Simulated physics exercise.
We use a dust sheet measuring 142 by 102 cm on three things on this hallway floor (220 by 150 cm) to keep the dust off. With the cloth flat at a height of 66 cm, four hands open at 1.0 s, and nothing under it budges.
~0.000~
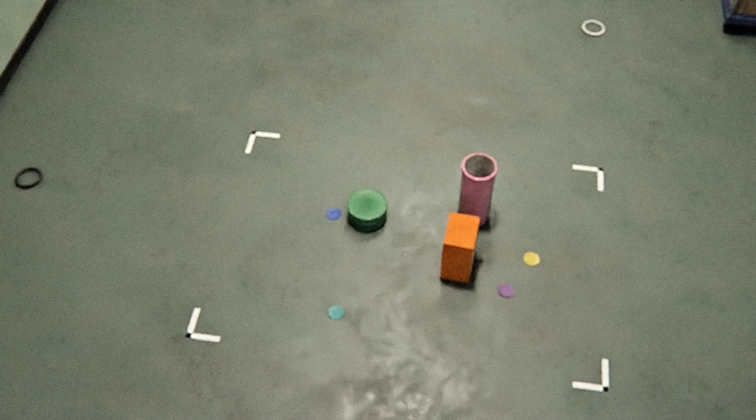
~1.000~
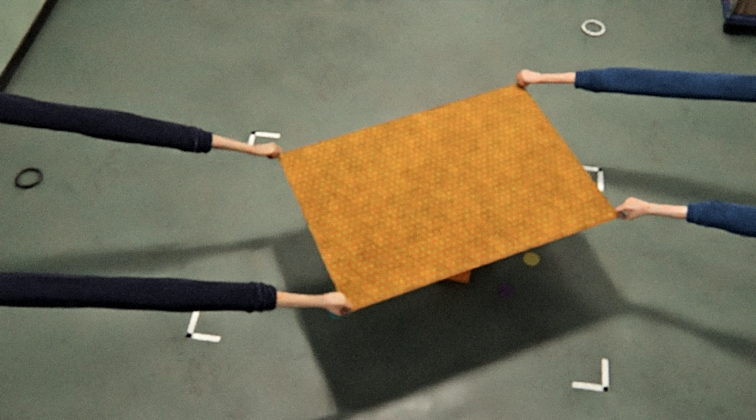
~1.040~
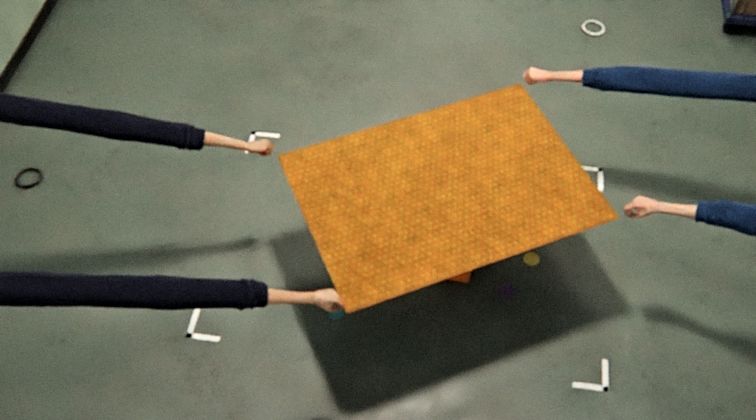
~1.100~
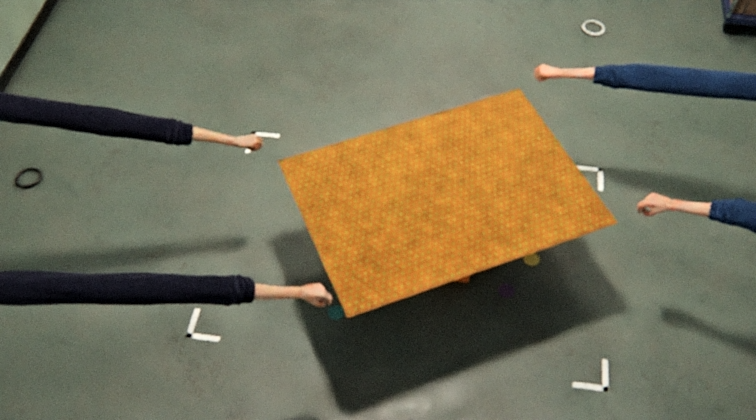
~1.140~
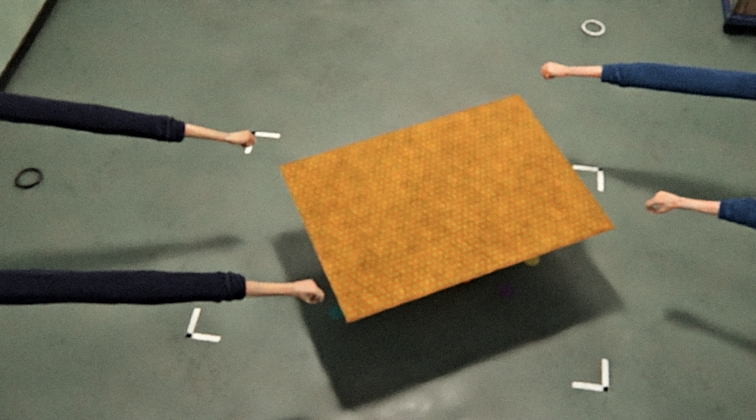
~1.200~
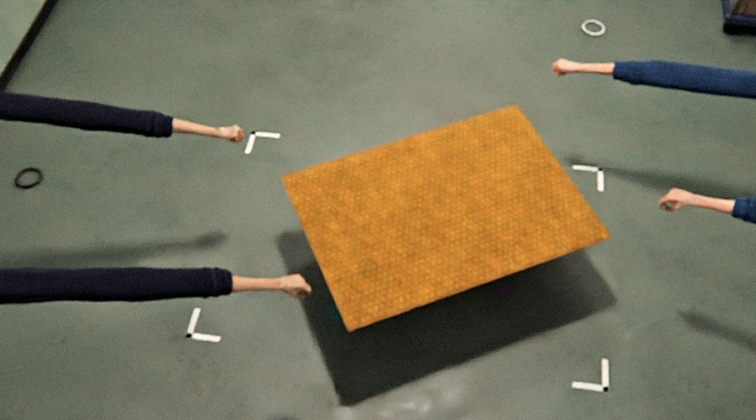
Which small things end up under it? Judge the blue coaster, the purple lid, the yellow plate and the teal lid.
In order: The blue coaster remains in the open; the purple lid stays uncovered; the yellow plate ends under the cloth; the teal lid remains in the open.
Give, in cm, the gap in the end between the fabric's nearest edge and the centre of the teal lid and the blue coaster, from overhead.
Roughly 8 cm, then 4 cm.
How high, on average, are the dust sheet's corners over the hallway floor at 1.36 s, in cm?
20 cm.
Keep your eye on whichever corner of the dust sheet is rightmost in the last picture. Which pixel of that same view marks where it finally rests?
Looks like it ends up close to (546, 258).
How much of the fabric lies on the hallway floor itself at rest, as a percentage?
20 per cent.
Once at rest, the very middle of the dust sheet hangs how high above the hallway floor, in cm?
About 34 cm up.
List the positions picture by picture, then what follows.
In the first frame, blue coaster (334, 214); purple lid (506, 290); yellow plate (532, 259); teal lid (336, 312); orange box (462, 230), 33 cm tall; pink pot (480, 166), 44 cm tall; green bin (367, 204), 12 cm tall.
In the second frame, dust sheet corners (347, 313) (277, 155) (521, 82) (620, 217); highest point 66 cm, lowest 66 cm.
In the third frame, dust sheet corners (347, 313) (277, 156); highest point 65 cm, lowest 65 cm.
In the fourth frame, dust sheet corners (347, 318) (278, 161); highest point 62 cm, lowest 61 cm.
In the fifth frame, dust sheet corners (348, 323) (279, 167); highest point 58 cm, lowest 57 cm.
In the sixth frame, dust sheet corners (349, 332) (281, 178) (516, 106) (611, 239); highest point 50 cm, lowest 48 cm.
At 1.4 s, 0 % of it is down, spanning 169 by 146 cm, above teal lid, yellow plate, purple lid.
At 1.5 s, 10 % of it is down, spanning 149 by 137 cm, above yellow plate, purple lid.
At 1.7 s, 15 % of it is down, spanning 139 by 142 cm, above yellow plate.
At 1.8 s, 20 % of it is down, spanning 136 by 136 cm, above yellow plate.
At 3.3 s, 20 % of it is down, spanning 134 by 132 cm, above yellow plate.
